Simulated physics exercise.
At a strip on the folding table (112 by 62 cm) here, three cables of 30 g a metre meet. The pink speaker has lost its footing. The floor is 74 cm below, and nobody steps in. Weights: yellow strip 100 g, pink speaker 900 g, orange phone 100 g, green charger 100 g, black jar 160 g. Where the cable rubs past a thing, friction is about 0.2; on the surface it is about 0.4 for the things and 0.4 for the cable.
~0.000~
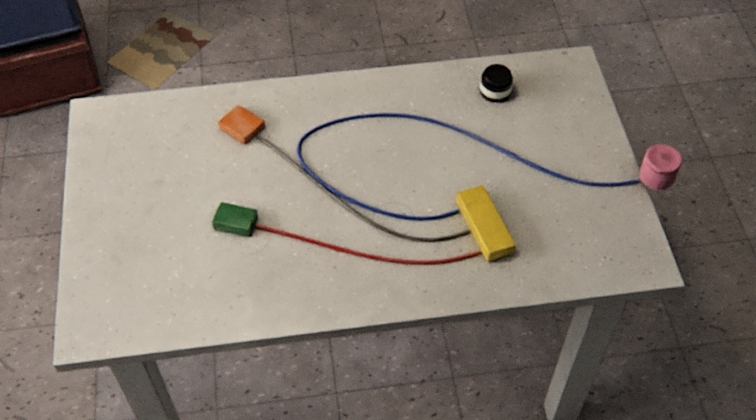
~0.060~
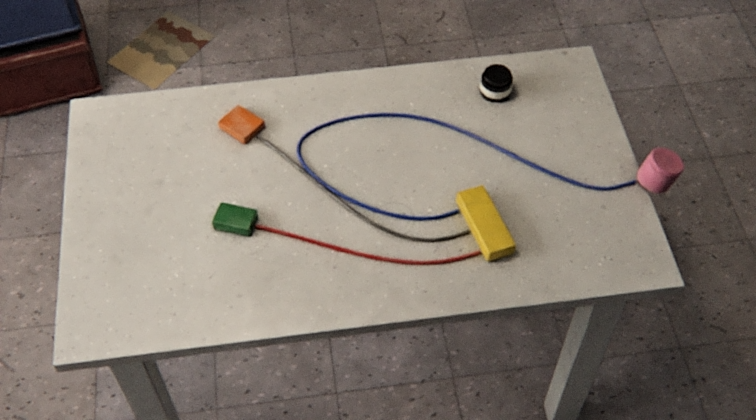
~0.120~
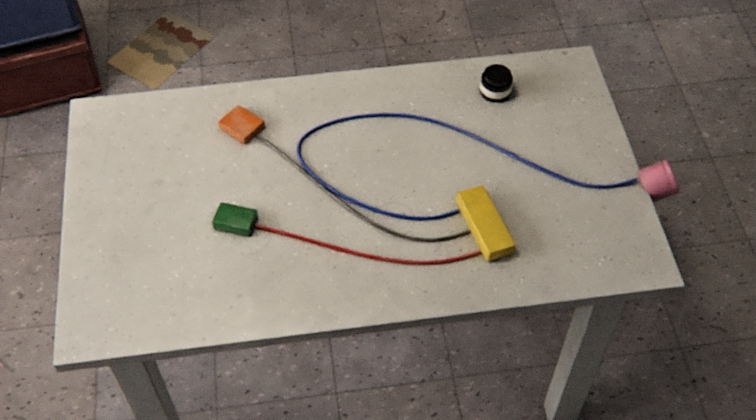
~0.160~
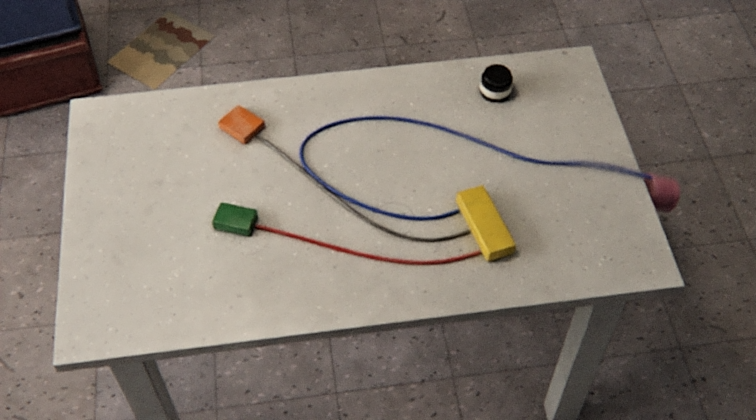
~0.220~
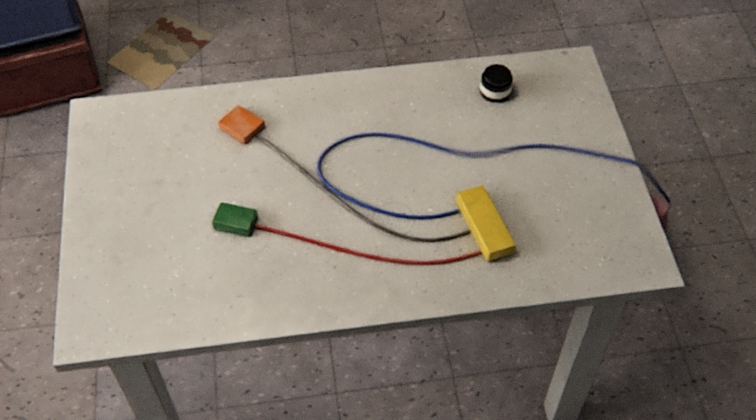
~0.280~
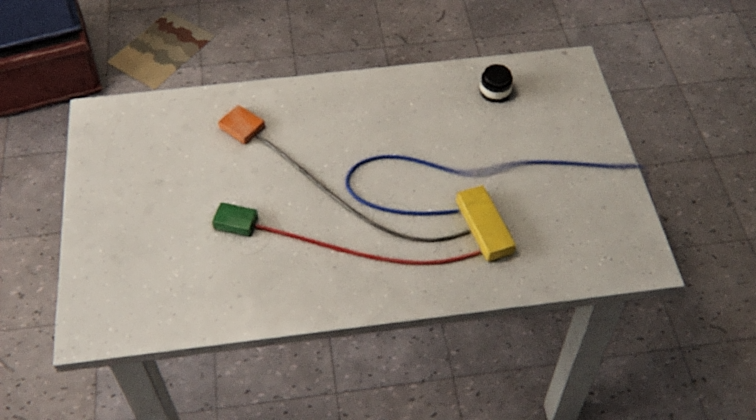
At first, a pink speaker sits at the right edge of a table, joined by a looping blue cable to a yellow strip, with orange and green blocks wired nearby. The speaker tips over the edge and drops out of sight, and the blue cable slides after it, its loop shrinking.
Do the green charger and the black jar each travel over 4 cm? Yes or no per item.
Green charger - no, black jar - no.
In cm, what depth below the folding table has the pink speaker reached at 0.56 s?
70 cm.
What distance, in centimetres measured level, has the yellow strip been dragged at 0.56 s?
It sits roughly 4 cm from where it started, seen from above.
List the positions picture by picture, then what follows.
The first picture shows green charger (234, 215); black jar (498, 73); blue cable runs through (401, 216) (306, 168) (366, 116) (471, 135) (573, 180).
The second picture shows pink speaker (664, 161); blue cable runs through (401, 216) (366, 116) (572, 181).
The third picture shows pink speaker (659, 182); blue cable runs through (401, 216) (366, 116) (572, 181).
The fourth picture shows pink speaker (657, 193); blue cable runs through (401, 216) (372, 118) (587, 164).
The fifth picture shows pink speaker (650, 218); blue cable runs through (401, 216) (416, 141) (637, 163).
The sixth picture shows green charger (234, 215); black jar (498, 73); blue cable runs through (400, 212) (377, 157) (487, 171) (599, 165).
At 0.6 s, the strip's end of the blue cable at (525, 210); yellow strip 4 cm off its start, pink speaker over the edge.
At 0.8 s, the strip's end of the blue cable at (527, 210); yellow strip 4 cm off its start, pink speaker over the edge, orange phone 3 cm off its start.
At 1.1 s, the strip's end of the blue cable at (527, 210); yellow strip 4 cm off its start at (505, 217), pink speaker over the edge, orange phone 3 cm off its start at (253, 124).
At 1.4 s, the strip's end of the blue cable at (527, 210); yellow strip 4 cm off its start, pink speaker over the edge, orange phone 3 cm off its start.
At 2.6 s, the strip's end of the blue cable at (527, 210); black jar 0 cm off its start at (498, 73), green charger 0 cm off its start at (234, 215), yellow strip 4 cm off its start at (505, 217), pink speaker over the edge.
